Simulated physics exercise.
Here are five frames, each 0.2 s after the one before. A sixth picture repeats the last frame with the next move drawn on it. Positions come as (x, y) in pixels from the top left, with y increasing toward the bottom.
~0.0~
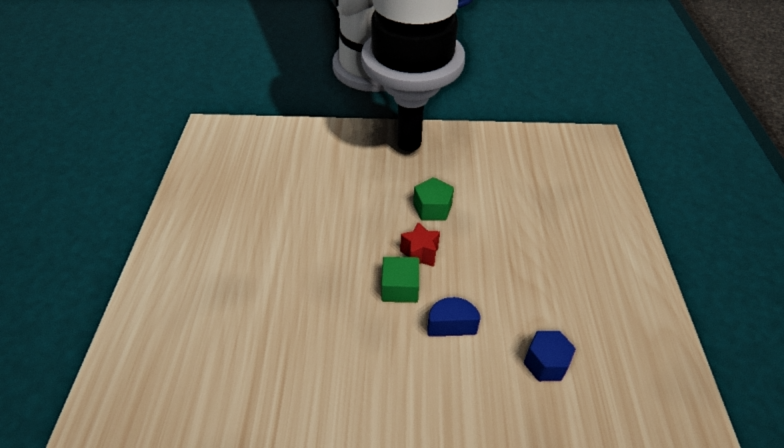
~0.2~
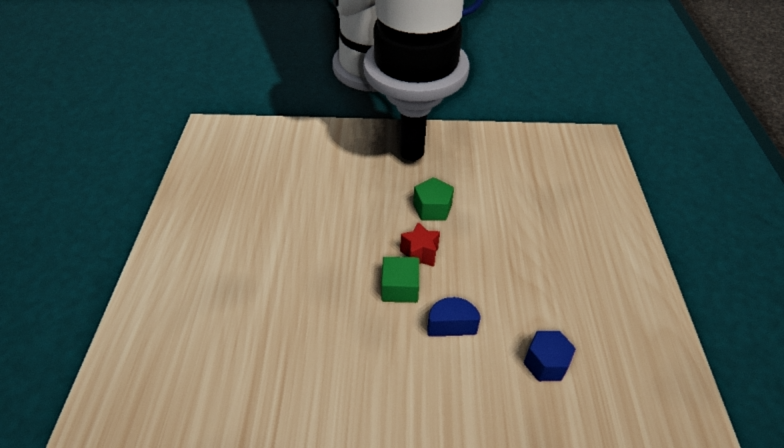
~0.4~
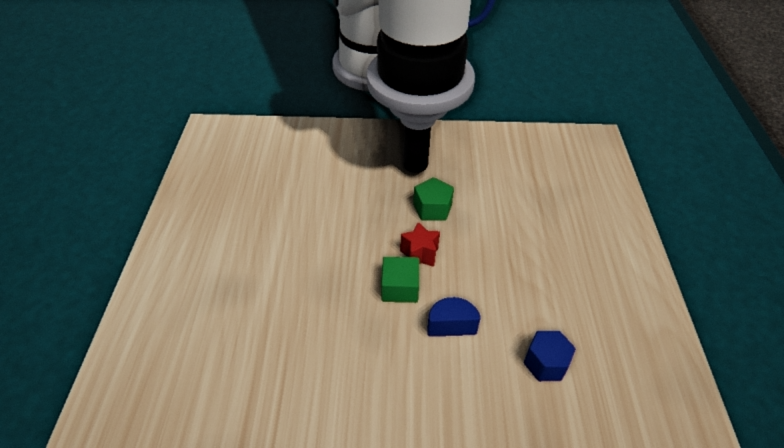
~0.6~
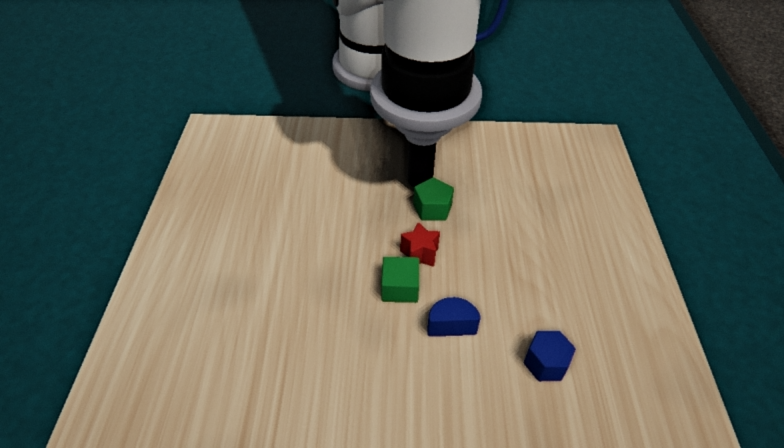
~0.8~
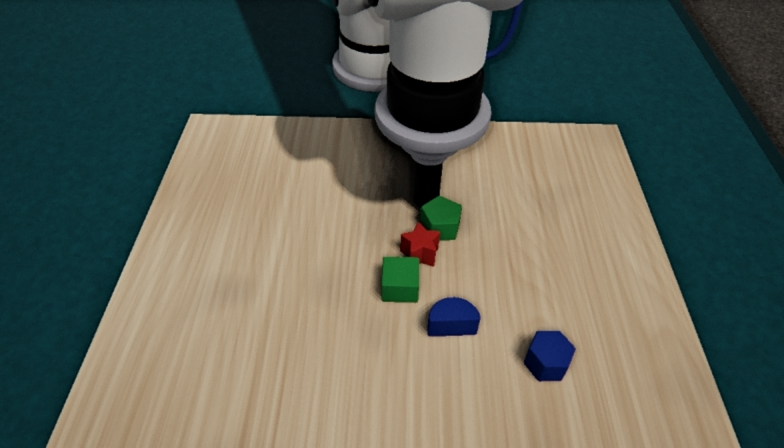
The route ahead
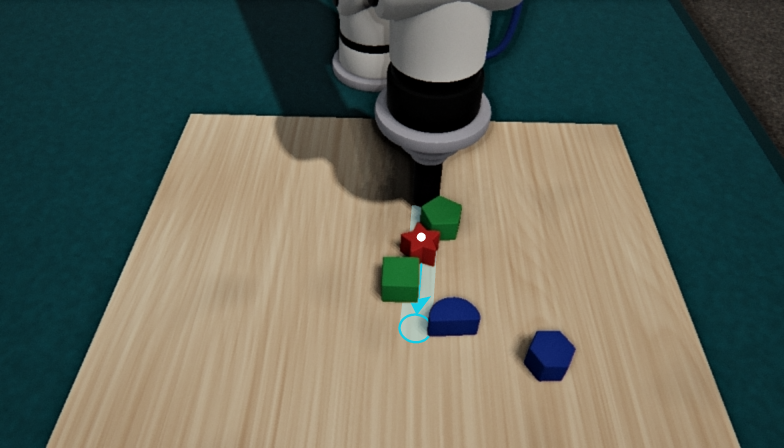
On a pale wooden board, two green blocks, a red star and two blue blocks sit scattered beneath a robot arm at the far edge. The arm's dark tip moves steadily nearer while the blocks stay still, then nudges the green pentagon a short way toward the star.
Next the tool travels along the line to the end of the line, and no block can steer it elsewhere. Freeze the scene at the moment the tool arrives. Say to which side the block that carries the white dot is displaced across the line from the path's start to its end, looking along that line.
Facing from start to end, it will go to the left.
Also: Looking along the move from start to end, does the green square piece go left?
No, it doesn't check out.
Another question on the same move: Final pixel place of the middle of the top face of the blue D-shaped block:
That would be at about pixel (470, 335).
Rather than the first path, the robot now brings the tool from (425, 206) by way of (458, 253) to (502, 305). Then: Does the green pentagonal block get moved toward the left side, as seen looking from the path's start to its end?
No - that is not the case.
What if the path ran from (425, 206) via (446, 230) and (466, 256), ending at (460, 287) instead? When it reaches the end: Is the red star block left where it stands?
The answer is no.
Path on the board, in a line from (425, 206) to (415, 328); the dot is on the red star block.
What follows on the original path. One third of the way, tool at (423, 235); green square piece at (398, 274); red star block at (421, 251), turned 30° clockwise; green pentagonal block at (457, 235), turned 40° anticlockwise.
Two thirds of the way, tool at (420, 276); green square piece at (384, 301), turned 70° clockwise; red star block at (424, 291), turned 40° clockwise; green pentagonal block at (458, 236), turned 45° anticlockwise.
At the end, tool at (416, 321); green square piece at (380, 305), turned 90° clockwise; red star block at (428, 340), turned 20° clockwise; green pentagonal block at (458, 236), turned 45° anticlockwise; blue D-shaped block at (471, 337), turned 60° anticlockwise.
